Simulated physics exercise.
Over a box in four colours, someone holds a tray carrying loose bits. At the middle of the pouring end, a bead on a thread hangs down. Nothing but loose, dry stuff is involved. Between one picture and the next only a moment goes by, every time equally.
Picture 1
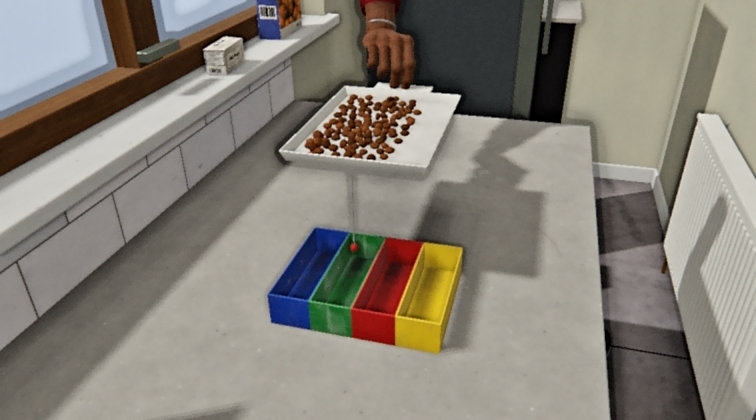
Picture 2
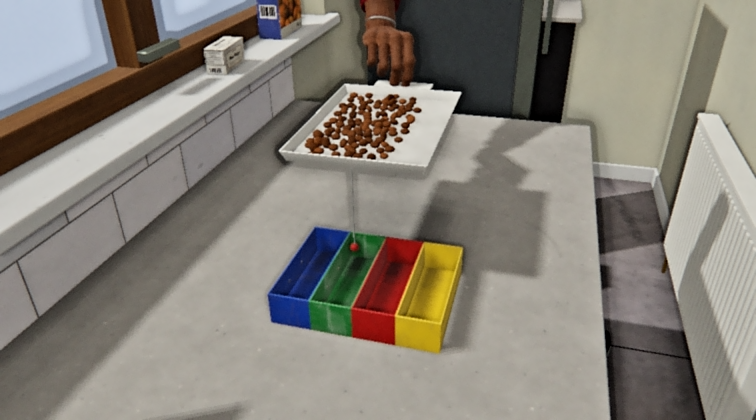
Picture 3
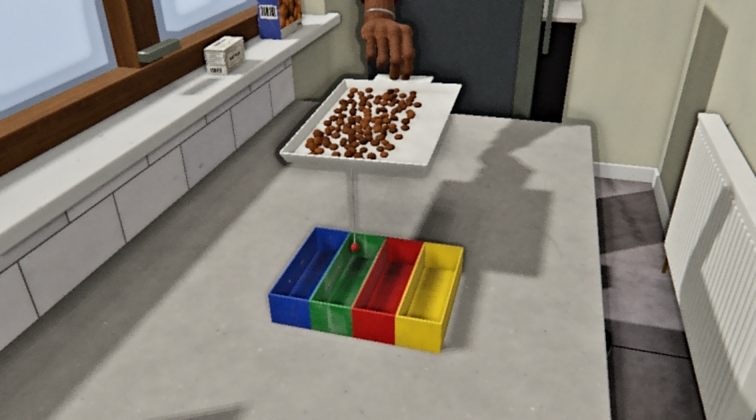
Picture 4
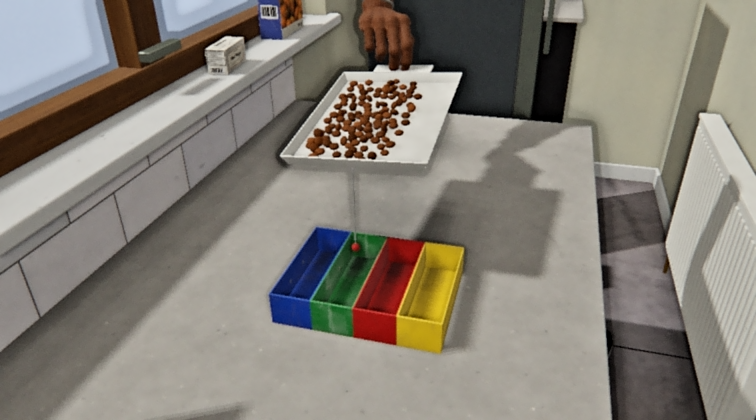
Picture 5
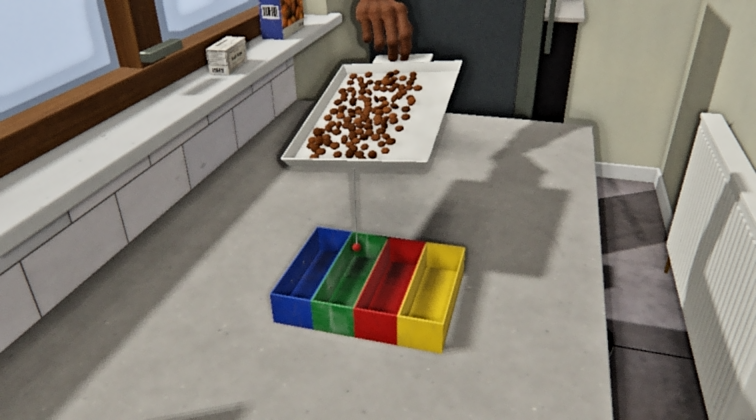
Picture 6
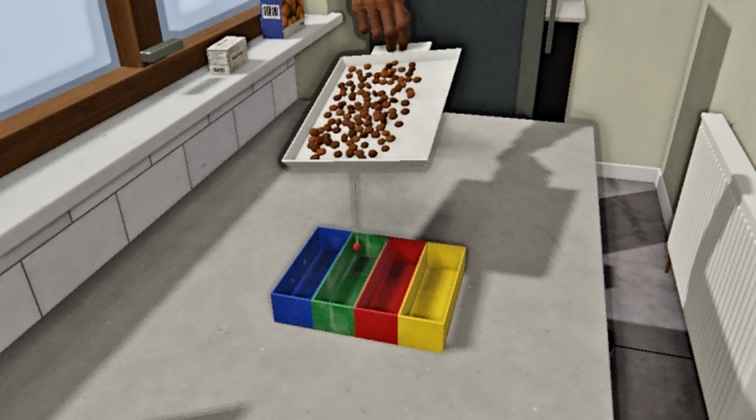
We see a hand holding a white tray of small brown pieces above a blue, green, red and yellow box, a red bead hanging between them; the tray's far end gradually rises as it tilts slightly toward its front left corner.
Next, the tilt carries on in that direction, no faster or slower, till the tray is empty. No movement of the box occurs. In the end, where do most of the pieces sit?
Most sit in the blue cell.
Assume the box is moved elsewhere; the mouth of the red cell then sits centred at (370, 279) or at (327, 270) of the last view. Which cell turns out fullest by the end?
Try 1 - blue; try 2 - the green cell.
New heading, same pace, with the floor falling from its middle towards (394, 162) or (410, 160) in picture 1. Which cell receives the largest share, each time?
The yellow cell, then the yellow one.
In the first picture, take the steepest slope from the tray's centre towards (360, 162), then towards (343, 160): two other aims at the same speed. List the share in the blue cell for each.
You'd see roughly 30 per cent the first time and 40 per cent the second.
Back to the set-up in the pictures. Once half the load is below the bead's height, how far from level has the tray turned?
I'd put it at about 80 degrees.
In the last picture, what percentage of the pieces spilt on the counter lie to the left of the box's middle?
Estimate: About 100 percent.
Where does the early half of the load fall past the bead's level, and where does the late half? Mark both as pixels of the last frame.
(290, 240) for the early half, (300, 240) for the late half.
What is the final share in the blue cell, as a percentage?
Somewhere around 40 percent, I'd say.
Shortly afterwards, tray tipped steeply; all but a few on the tray; a little falling or outside the box.
Next, tray tipped right over; only a few on the tray; near a third in the blue cell; only a few in the green cell; near two thirds falling or outside the box.
Some moments later, tray tipped past a quarter turn; near a third in the blue cell; only a few in the green cell; near two thirds falling or outside the box.
In the end, tray tipped past a quarter turn; near a third in the blue cell; only a few in the green cell; none at all in the yellow cell; none at all in the red cell; near two thirds outside the box.
